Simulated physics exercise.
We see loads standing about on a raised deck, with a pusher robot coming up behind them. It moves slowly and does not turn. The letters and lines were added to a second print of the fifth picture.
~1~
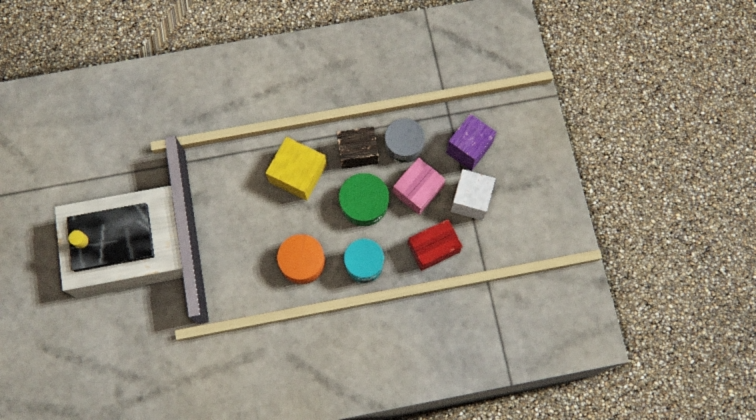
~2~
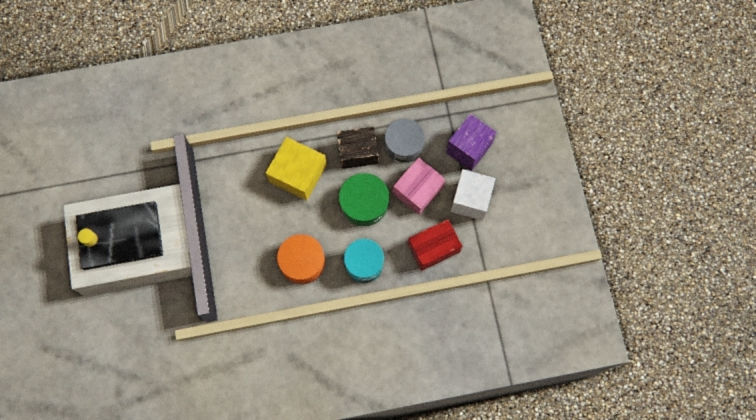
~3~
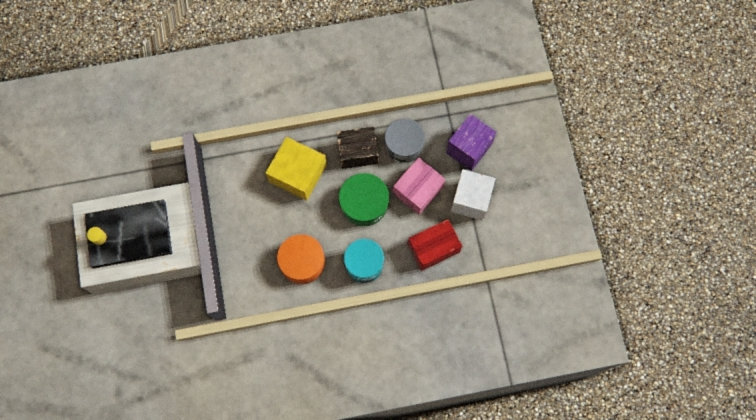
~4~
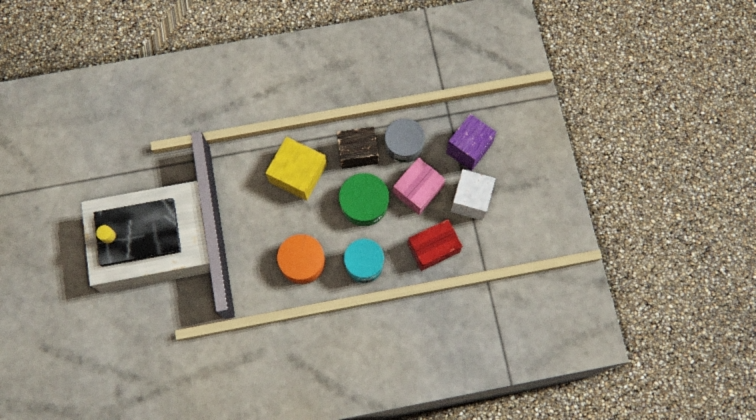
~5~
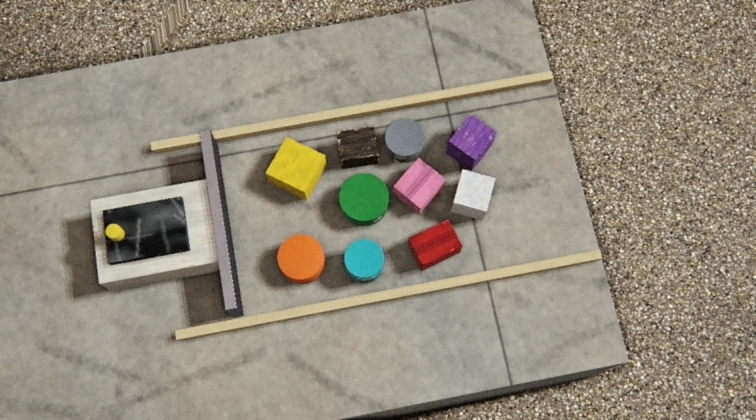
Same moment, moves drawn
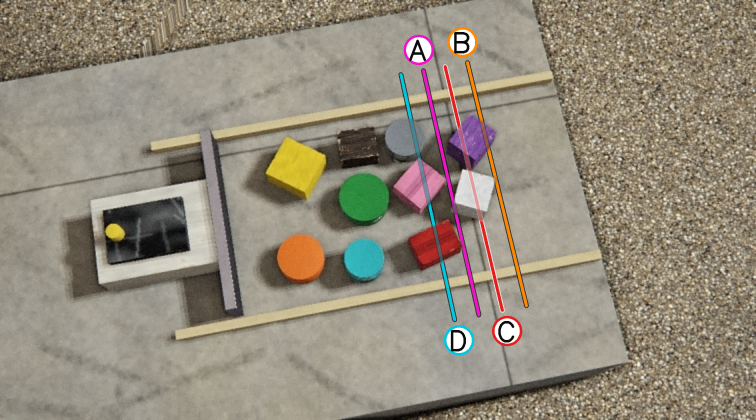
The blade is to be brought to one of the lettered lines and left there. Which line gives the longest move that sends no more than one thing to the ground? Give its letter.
Line C.
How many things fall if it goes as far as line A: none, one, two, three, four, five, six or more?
The count is none.
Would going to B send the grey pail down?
By then, yes.
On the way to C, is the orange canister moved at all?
Yes.
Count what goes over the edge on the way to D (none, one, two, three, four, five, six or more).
By then, none.
On the marked copy, A at (450, 188); B at (496, 179); C at (473, 184); D at (427, 192).
Following C. Soon after the start, robot (246, 212); turquoise pail (388, 264); black crate (378, 137).
Later, robot (337, 195); purple crate (513, 152); grey pail (492, 125).
In the end, robot (409, 182); grey pail (557, 112); purple crate (569, 151); none fallen.
As for the rest, A is within the limit but short; B drops two; D is within the limit but short.
